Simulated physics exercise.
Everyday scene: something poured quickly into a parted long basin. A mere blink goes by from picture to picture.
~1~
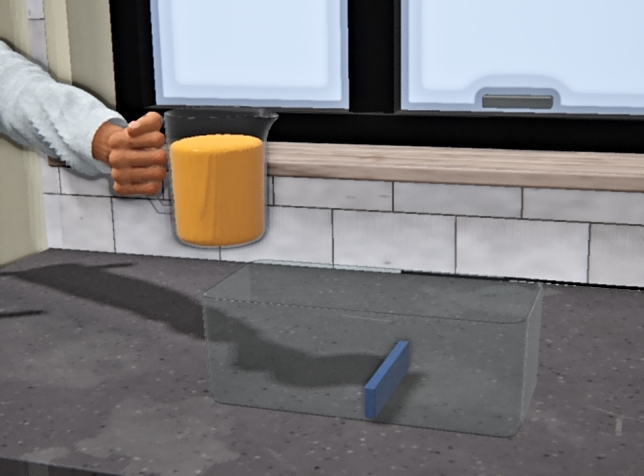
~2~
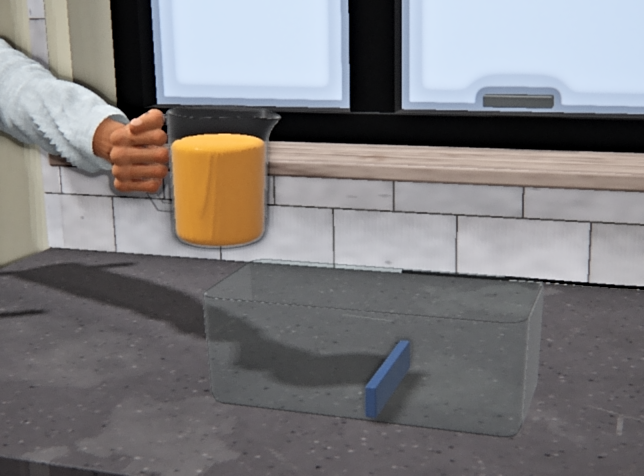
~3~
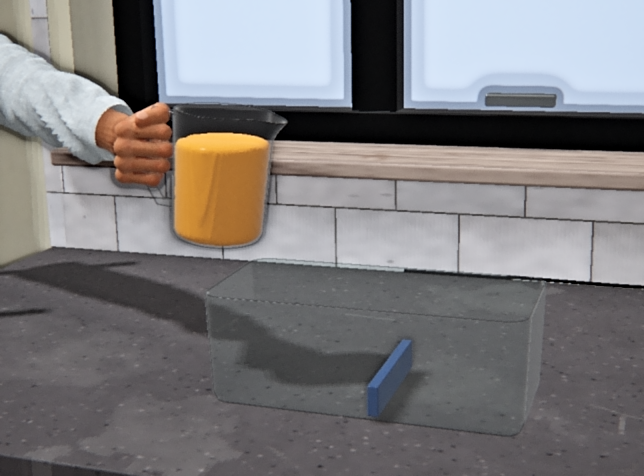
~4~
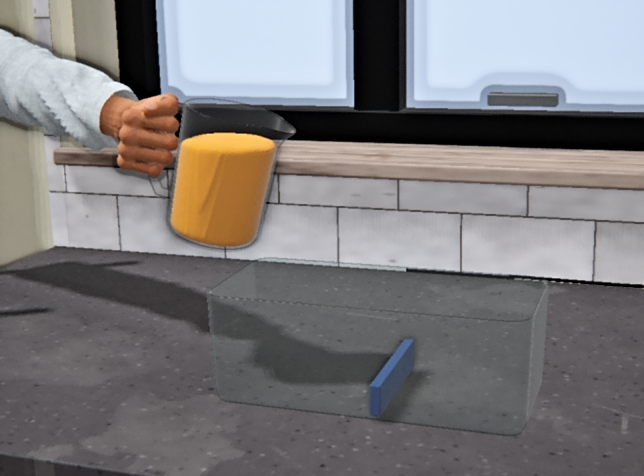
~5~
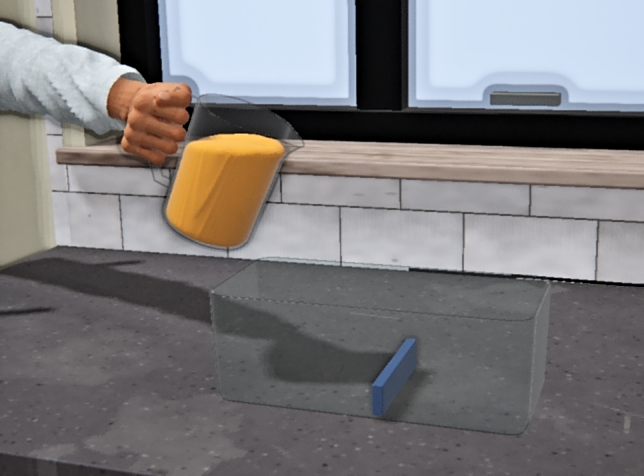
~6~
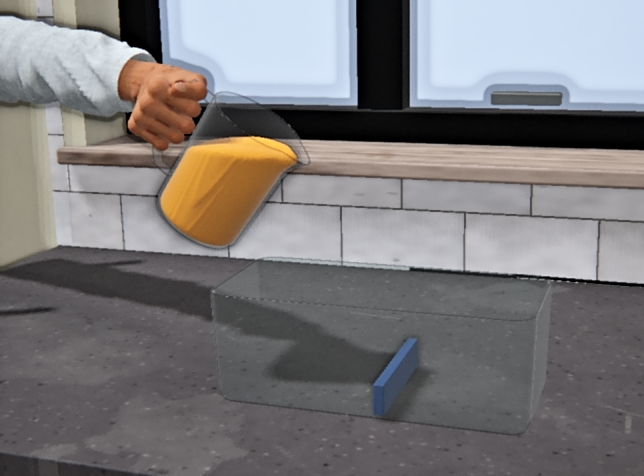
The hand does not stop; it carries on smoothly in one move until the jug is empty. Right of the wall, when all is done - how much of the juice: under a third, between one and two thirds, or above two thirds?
Most likely the amount right of the wall will not reach a third.
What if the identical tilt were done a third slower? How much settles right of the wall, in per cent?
It comes to 10 per cent or so.
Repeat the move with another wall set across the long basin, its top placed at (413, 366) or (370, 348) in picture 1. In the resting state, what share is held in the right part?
With the first placement it is 10 %, with the second 5 %.
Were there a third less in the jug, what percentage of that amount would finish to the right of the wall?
I'd put it at some 10 %.
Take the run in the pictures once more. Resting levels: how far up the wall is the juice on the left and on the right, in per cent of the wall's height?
The left reaches some 80 %, the right about 10 %.
A moment on, the jug is tipped on its side and 66 per cent is still to pour, 15 is left of the wall and 0 right of it.
Next, the jug is tipped right over and 20 per cent is still to pour, 63 is left of the wall and 2 right of it.
Then the jug is tipped right over and 4 per cent is still to pour, 82 is left of the wall and 7 right of it.
Later the jug is tipped right over and 0 per cent is still to pour, 87 is left of the wall and 9 right of it.
In the end 87 per cent lies left of the wall, 9 right of it and 4 outside.
